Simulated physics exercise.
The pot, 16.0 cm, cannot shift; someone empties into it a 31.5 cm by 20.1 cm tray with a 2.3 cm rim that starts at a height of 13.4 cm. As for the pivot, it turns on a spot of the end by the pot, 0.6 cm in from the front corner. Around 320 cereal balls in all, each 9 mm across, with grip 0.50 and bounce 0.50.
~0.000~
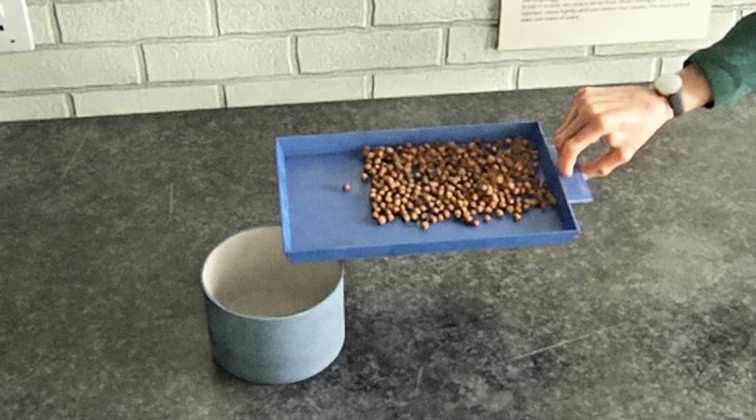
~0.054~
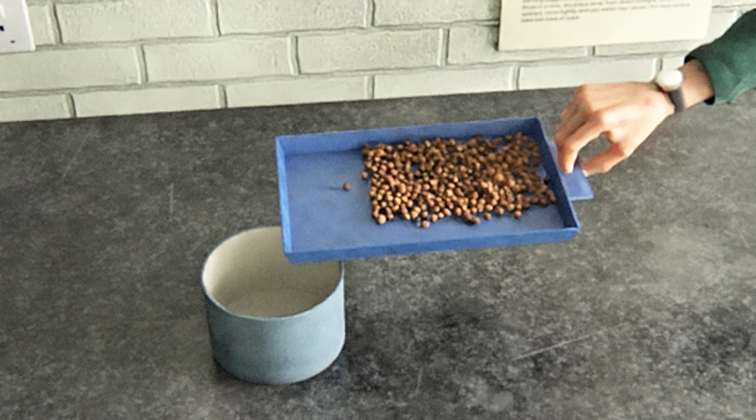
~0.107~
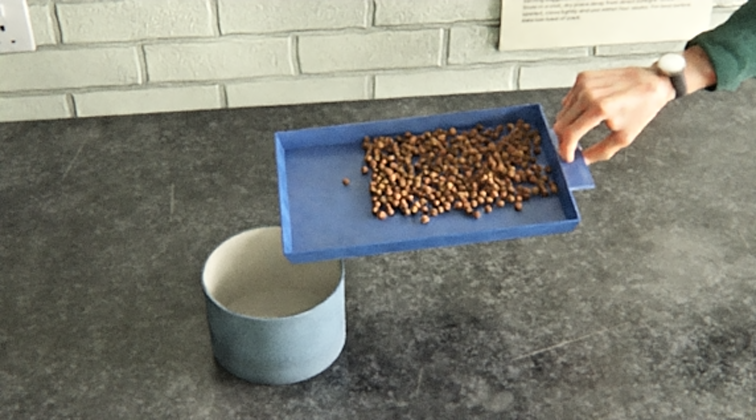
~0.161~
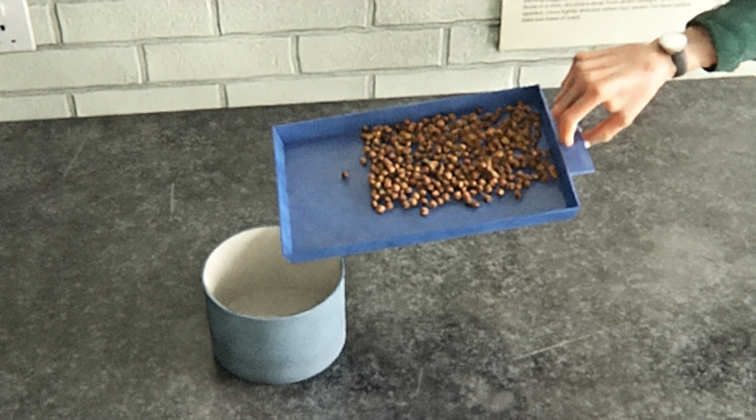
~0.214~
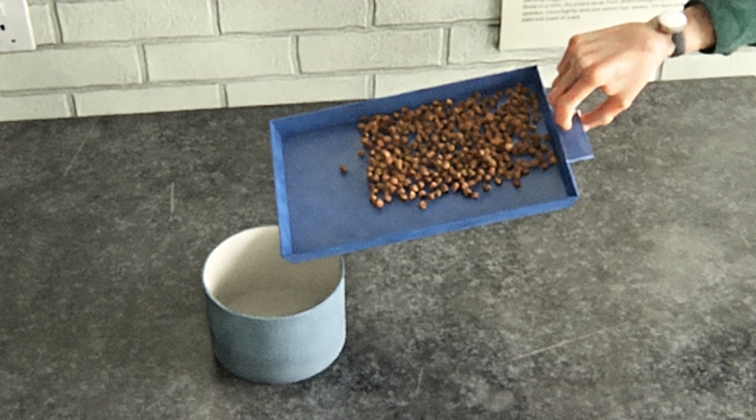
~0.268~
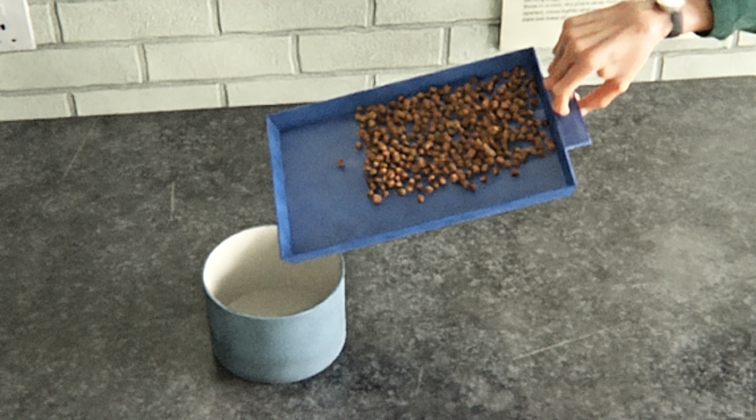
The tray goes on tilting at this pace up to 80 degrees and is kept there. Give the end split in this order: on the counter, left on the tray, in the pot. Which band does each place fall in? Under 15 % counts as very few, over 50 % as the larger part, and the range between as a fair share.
Counter: A fair share. Left on the tray: Very few. Pot: The larger part.
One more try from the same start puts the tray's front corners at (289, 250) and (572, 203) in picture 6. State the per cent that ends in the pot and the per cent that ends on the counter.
Split: Pot = 60, counter = 30.
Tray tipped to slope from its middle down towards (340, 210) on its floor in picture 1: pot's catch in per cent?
I'd estimate about 45 %.
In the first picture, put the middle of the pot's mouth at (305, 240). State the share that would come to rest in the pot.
It would come to around 0 percent.
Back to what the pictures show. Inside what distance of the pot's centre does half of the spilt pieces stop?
Roughly 20 centimetres.
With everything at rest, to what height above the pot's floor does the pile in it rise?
Some 3.0 cm above the floor.
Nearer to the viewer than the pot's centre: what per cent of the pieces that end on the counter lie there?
100 %.
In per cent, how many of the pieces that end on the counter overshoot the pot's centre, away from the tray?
Some 90 per cent of the spill lies beyond the centre.
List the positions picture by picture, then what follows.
In the first frame, tray tilt 0 degrees, front corners at (291, 247) and (571, 227); middle of the pieces at (456, 179); pot at (272, 270).
In the second frame, tray tilt 1 degrees, front corners at (291, 248) and (571, 224); middle of the pieces at (457, 177).
In the third frame, tray tilt 4 degrees, front corners at (290, 248) and (572, 216), lowest corner left front; middle of the pieces at (457, 168).
In the fourth frame, tray tilt 9 degrees, front corners at (289, 249) and (572, 204), lowest corner left front; middle of the pieces at (456, 156).
In the fifth frame, tray tilt 14 degrees, front corners at (288, 250) and (570, 192), lowest corner left front; middle of the pieces at (455, 144).
In the sixth frame, tray tilt 19 degrees, front corners at (287, 251) and (568, 182), lowest corner left front; middle of the pieces at (452, 133); pot at (273, 269). The tray's pace is about 90 degrees a second.
After 0.60 s, tilt 49 degrees; the tray holds 100 %, the pot 0 %.
After 0.82 s, tilt 69 degrees; the tray holds 65 %, the pot 15 %.
After 1.15 s, tilt 80 degrees; the tray holds 20 %, the pot 55 %.
In the end, at 2.2 s, counter 25 %, tray 5 %, pot 70 %.
